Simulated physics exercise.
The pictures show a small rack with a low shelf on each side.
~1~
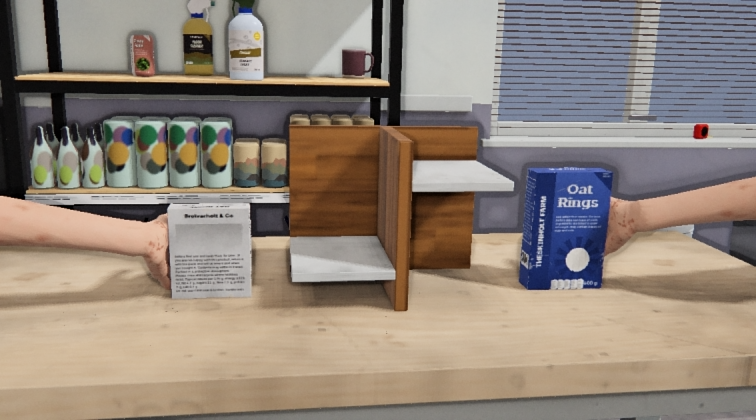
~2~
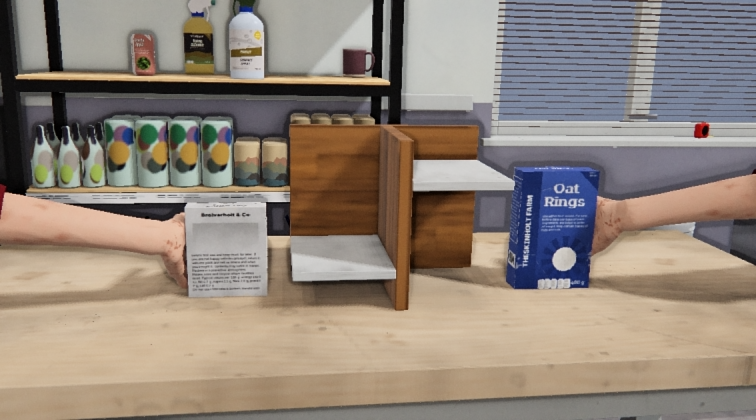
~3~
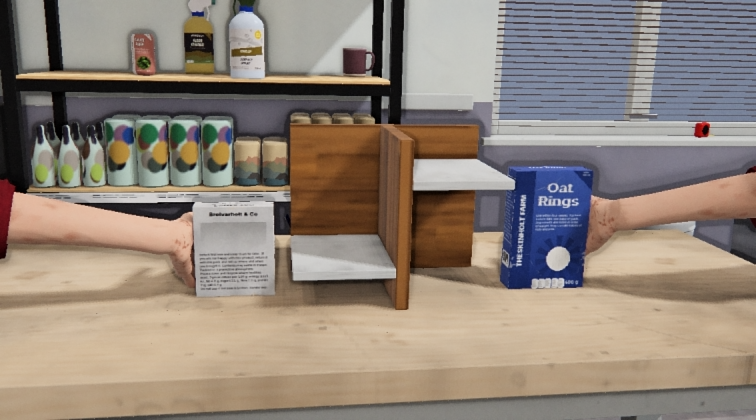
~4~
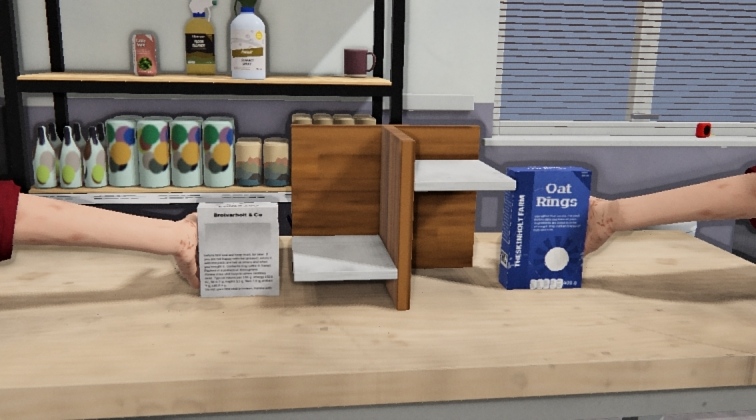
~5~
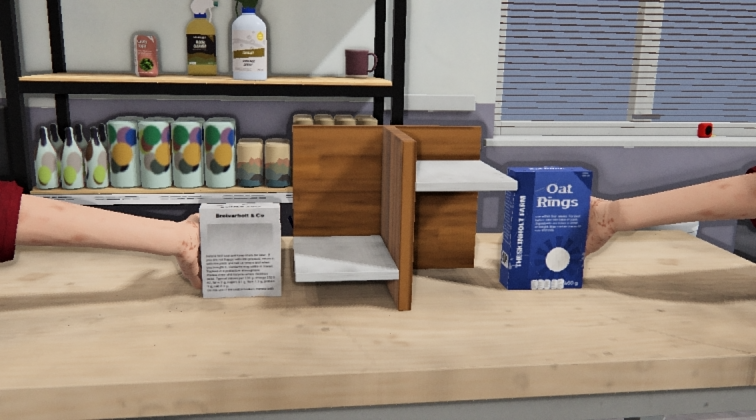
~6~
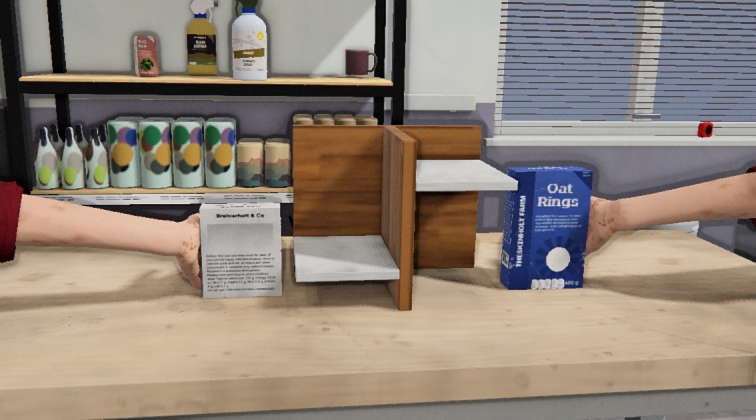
Two hands sliding a white packet and a blue Oat Rings box slightly inward beside a small wooden rack, then barely moving.
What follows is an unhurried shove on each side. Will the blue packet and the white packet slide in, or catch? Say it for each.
Here the blue packet stops at the shelf, the white packet stops at the shelf.
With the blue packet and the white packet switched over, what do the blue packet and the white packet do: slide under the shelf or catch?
The blue packet is stopped, the white packet clears the shelf.
Then, 0.18 s after the last picture, blue packet sliding up to the opening near (540, 228); white packet sliding up to the opening near (247, 250).
Then, 0.24 s after the last picture, blue packet sliding up to the opening near (534, 228); white packet sliding up to the opening near (255, 250).
At rest, the blue packet catches on the edge, near (533, 228); the white packet catches on the edge, near (256, 250).
